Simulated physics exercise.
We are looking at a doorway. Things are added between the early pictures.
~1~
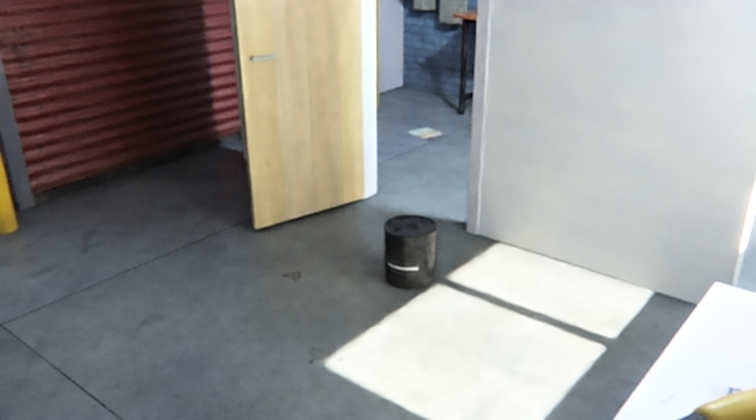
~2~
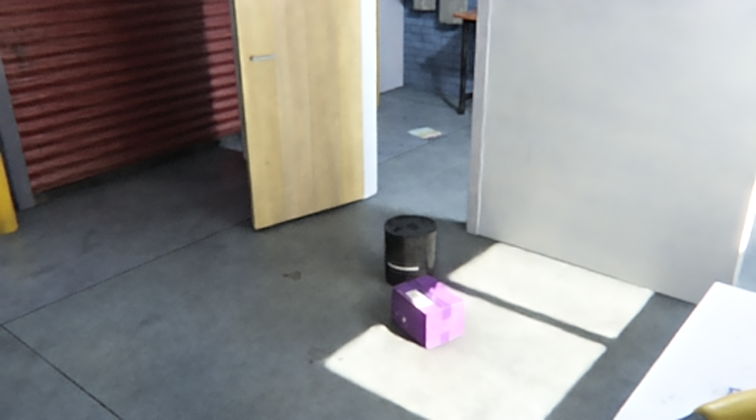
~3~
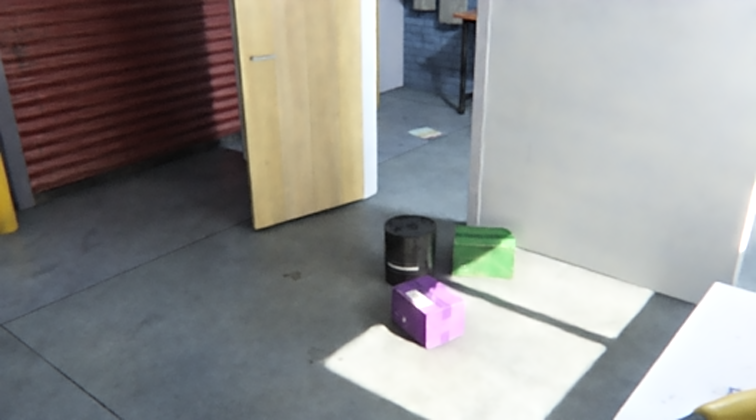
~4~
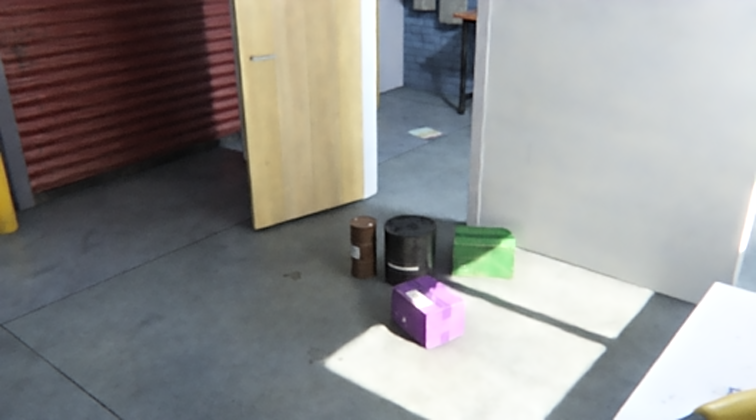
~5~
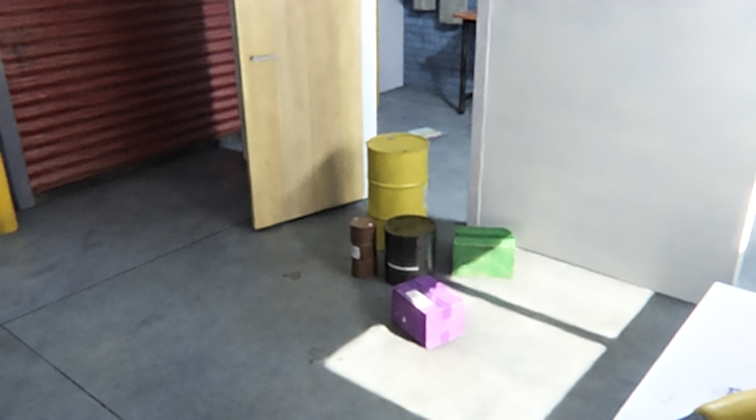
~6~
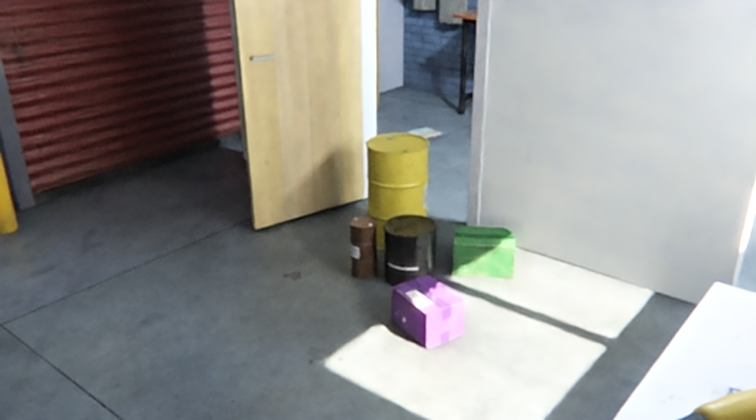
A wide-open door stayed still while a purple parcel appeared in front of a black pail, followed by a green box to the right, a brown canister to the left and a yellow drum behind.
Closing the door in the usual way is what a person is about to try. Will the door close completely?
My guess is the door will end up still ajar.
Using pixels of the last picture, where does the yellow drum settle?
Roughly (404, 192).
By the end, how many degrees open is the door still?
Open angle: About 45°.
Then, 0.60 s later than the last frame, door 83° open.
Then, 0.90 s later than the last frame, door 60° open.
When it is over, door 45° open; all 5 as before. End places, in pixels of the last picture, yellow drum near (404, 192).
